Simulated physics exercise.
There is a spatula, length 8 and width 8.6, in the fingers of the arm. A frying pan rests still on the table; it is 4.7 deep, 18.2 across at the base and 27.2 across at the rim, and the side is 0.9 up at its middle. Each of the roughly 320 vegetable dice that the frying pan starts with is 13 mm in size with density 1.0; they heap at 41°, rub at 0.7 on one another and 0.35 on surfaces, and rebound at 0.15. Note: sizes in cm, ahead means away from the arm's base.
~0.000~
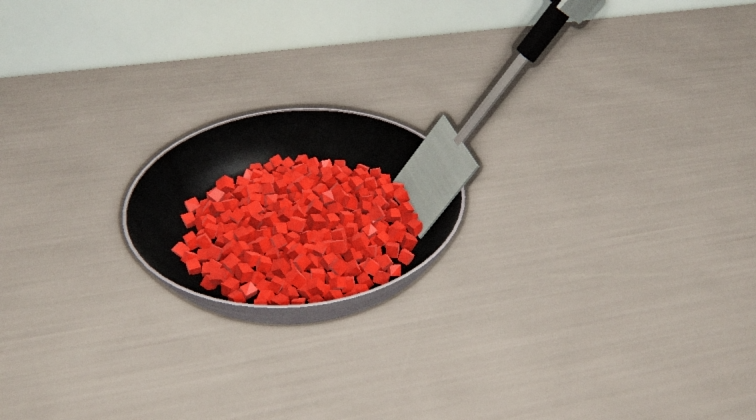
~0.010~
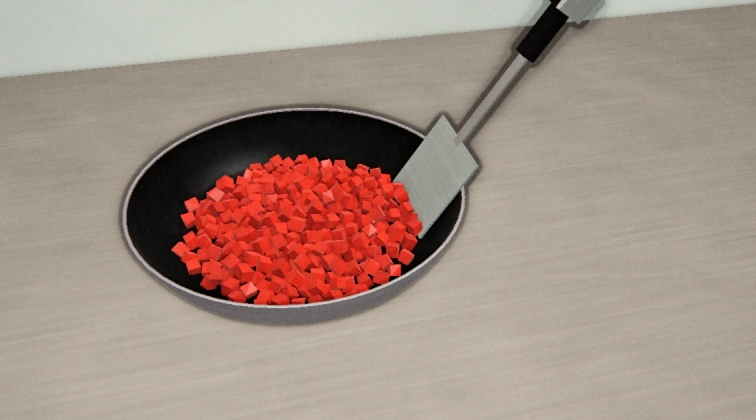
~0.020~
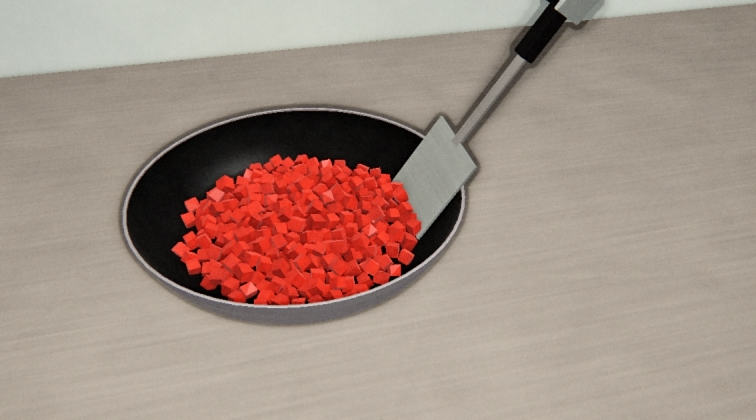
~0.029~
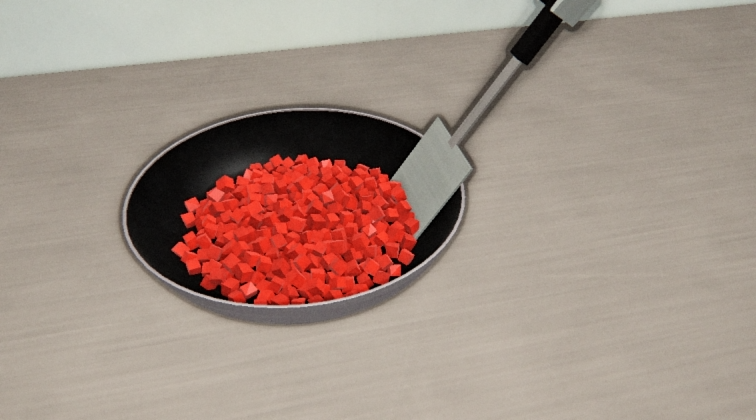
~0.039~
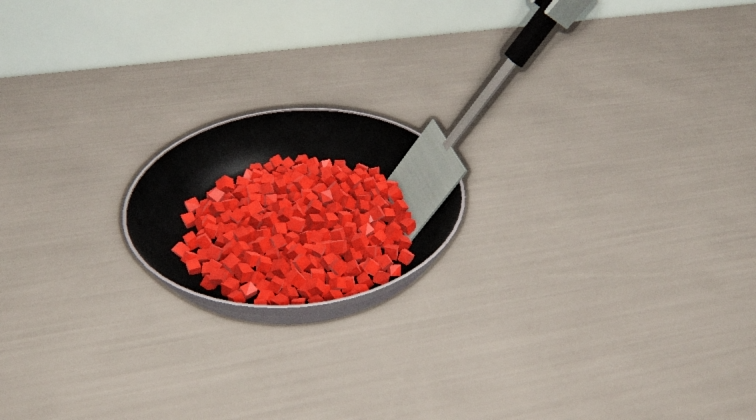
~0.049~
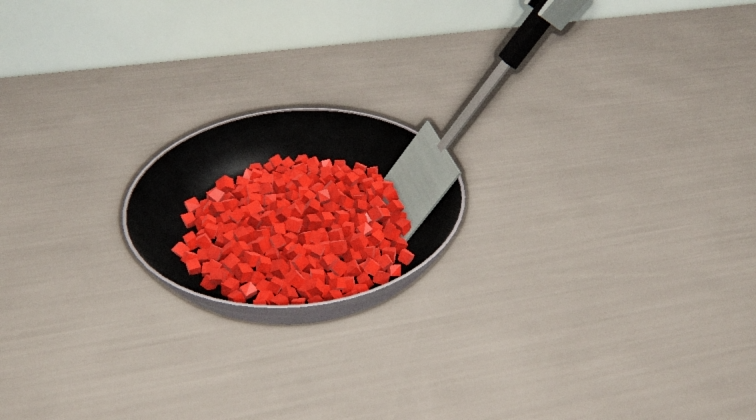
To begin with, a metal spatula with a black grip leans into a dark frying pan on a table, its blade against the right side of a heap of small red cubes. The spatula then shifts slightly to the left, while the pan stays still and the heap barely changes.
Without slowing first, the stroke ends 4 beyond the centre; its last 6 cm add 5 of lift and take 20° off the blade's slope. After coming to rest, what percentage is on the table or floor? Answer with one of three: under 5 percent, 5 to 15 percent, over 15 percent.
Under 5 percent.
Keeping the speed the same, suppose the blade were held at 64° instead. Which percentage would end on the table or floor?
Roughly 0 per cent.
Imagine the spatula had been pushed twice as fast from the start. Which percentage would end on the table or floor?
10 per cent, about.
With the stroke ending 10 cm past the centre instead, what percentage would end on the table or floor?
Changed stop: Approx. 15 %.
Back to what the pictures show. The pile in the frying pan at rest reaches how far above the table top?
Roughly 5.5 cm.
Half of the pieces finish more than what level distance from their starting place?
Roughly 4 centimetres.
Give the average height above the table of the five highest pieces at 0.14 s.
Roughly 3 centimetres.
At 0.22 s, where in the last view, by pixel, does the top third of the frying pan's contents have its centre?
The middle lies somewhere about (238, 216).
After 0.14 s, sloping 55°, highest piece 4 above the table; 323 in the frying pan.
After 0.22 s, sloping 46°, highest piece 5 above the table; 323 in the frying pan.
After 0.46 s, sloping 35°, highest piece 5 above the table; 323 in the frying pan.
After 1.51 s, sloping 35°, highest piece 5 above the table; 323 in the frying pan.
At rest, 323 in the frying pan. That is 0 % on the table or floor.
